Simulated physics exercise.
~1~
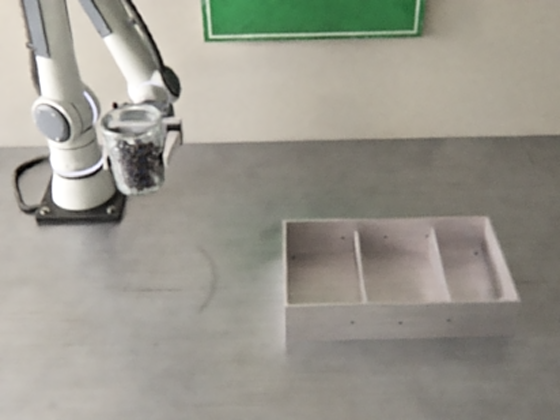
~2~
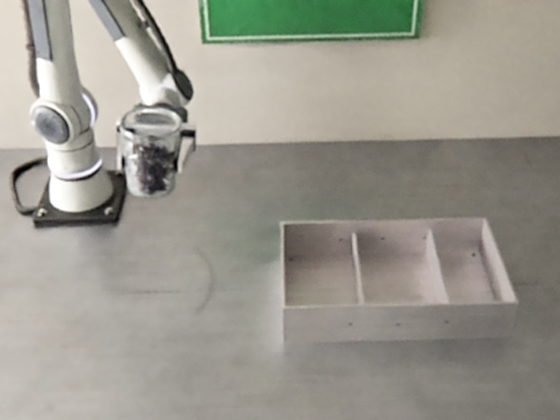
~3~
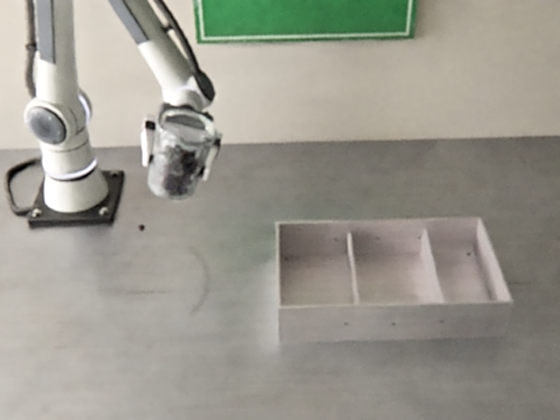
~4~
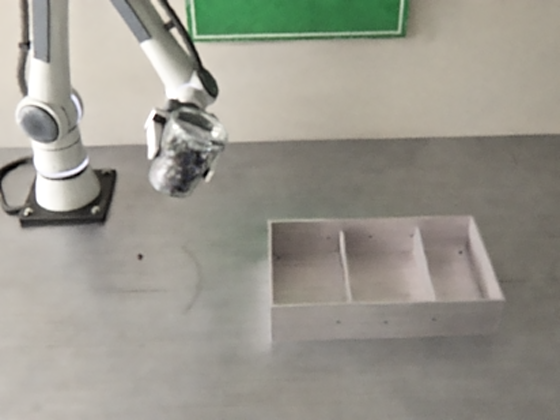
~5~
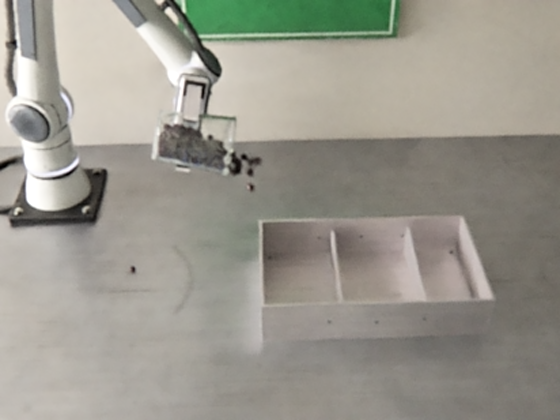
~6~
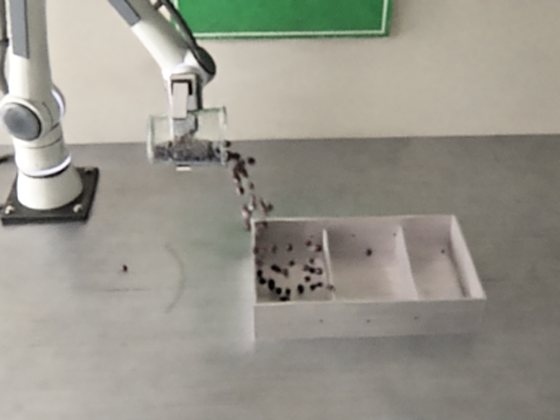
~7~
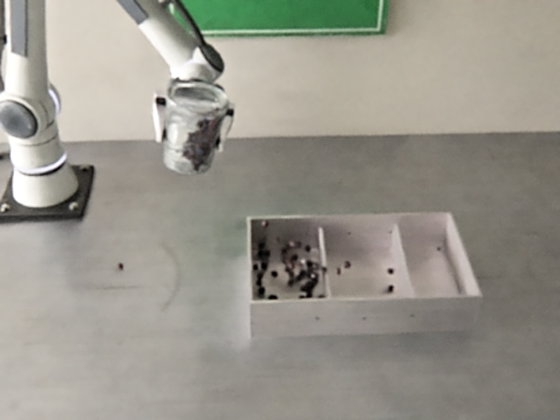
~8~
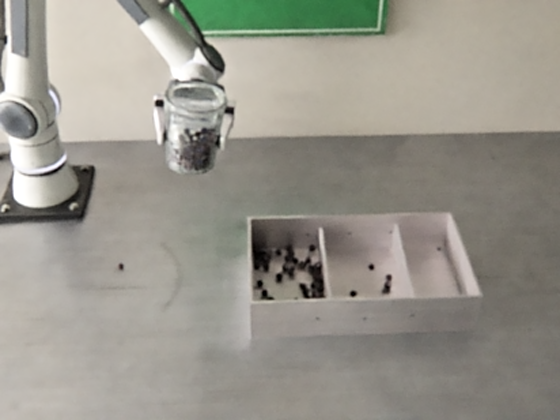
On a grey table beside a wall, a robot arm moved a clear tumbler of dark beads to the right, tipped some into a divided box, then turned it back up, leaving most spilled beads in the left section and a few in the middle.
